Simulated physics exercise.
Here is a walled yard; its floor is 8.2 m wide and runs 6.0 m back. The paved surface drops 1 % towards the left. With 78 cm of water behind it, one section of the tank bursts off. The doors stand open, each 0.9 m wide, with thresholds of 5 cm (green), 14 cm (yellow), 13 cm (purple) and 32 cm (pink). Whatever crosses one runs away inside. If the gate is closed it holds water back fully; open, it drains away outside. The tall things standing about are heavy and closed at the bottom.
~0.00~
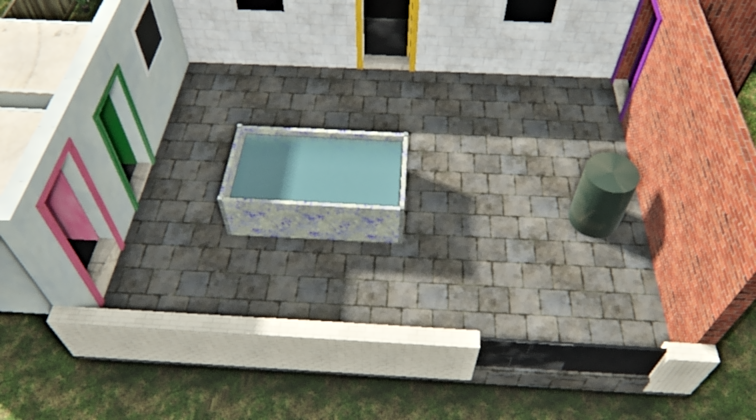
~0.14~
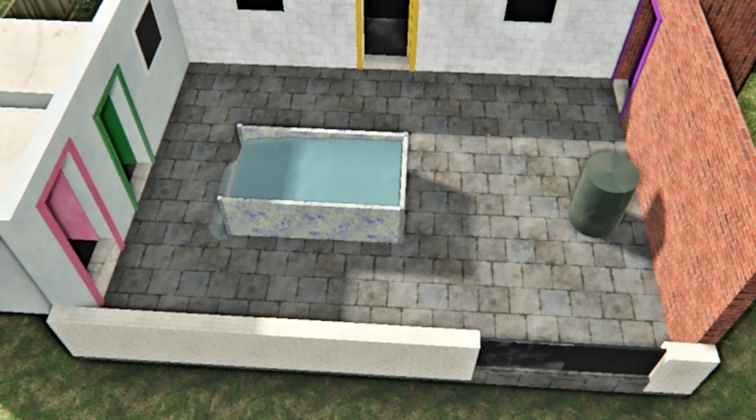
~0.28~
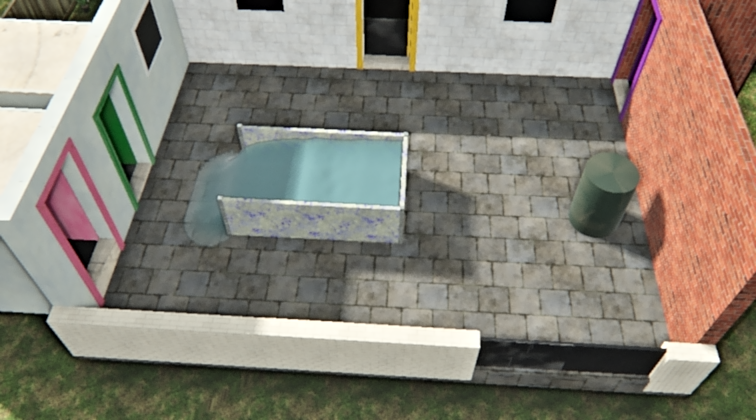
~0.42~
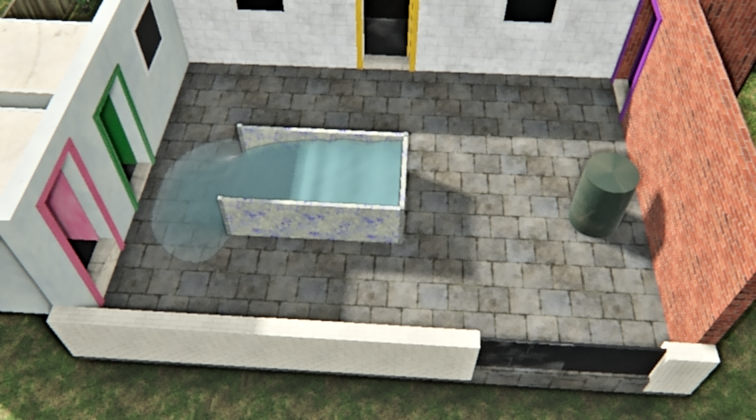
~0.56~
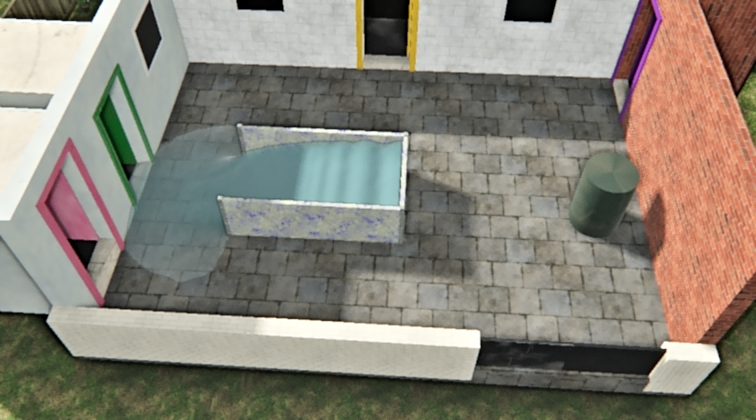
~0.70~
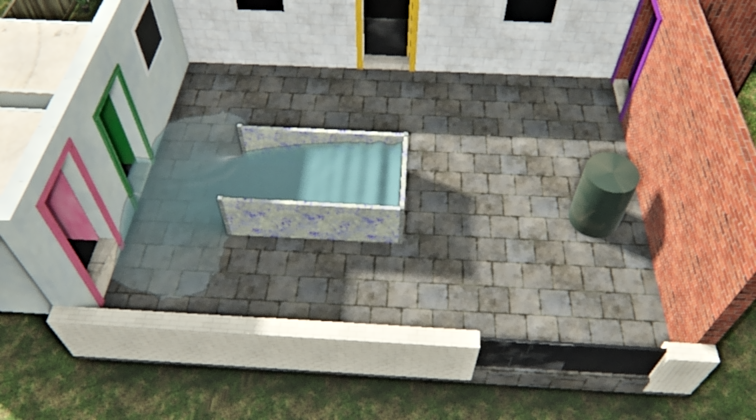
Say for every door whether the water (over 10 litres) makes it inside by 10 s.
Within that time: At the green door it goes over the limit; at the yellow door it keeps below the limit; at the purple door it does not reach the limit; at the pink door it keeps below the limit.
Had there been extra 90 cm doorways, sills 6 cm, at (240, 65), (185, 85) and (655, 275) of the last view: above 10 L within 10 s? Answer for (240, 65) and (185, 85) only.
In turn: Above, over.
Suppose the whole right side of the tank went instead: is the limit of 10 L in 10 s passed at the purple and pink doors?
Then: Purple over, pink not over.
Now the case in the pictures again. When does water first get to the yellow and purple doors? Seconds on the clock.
Yellow 3.2 s, purple 7.0 s.
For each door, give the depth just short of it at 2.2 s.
Depths in cm: Green 37, yellow 0, purple 0, pink 24.
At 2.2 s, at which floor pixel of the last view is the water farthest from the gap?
Around (190, 63).
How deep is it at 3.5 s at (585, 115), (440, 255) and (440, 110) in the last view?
Roughly 0, 0 and 0 cm, in turn.
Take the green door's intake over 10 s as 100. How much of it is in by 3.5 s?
About 80 per cent.
After 1.4 s water covers 15 % of the floor and is deepest (44 cm) near (135, 214); green door 29 cm at the sill, 242 L in, yellow door not reached, purple door not reached, pink door 24 cm at the sill, 0 L in.
After 2.2 s water covers 20 % of the floor and is deepest (43 cm) near (92, 334); green door 37 cm at the sill, 522 L in, yellow door not reached, purple door not reached, pink door 24 cm at the sill, 0 L in.
After 3.5 s water covers 45 % of the floor and is deepest (28 cm) near (96, 322); green door 23 cm at the sill, 801 L in, yellow door 3 cm at the sill, 0 L in, purple door not reached, pink door 19 cm at the sill, 0 L in.
After 6.0 s water covers 85 % of the floor and is deepest (14 cm) near (187, 69); green door 12 cm at the sill, 959 L in, yellow door 3 cm at the sill, 0 L in, purple door not reached, pink door 11 cm at the sill, 0 L in.
After 10.0 s water covers 100 % of the floor and is deepest (8 cm) near (92, 334); green door 7 cm at the sill, 1003 L in, yellow door 2 cm at the sill, 0 L in, purple door 5 cm at the sill, 0 L in, pink door 7 cm at the sill, 0 L in.
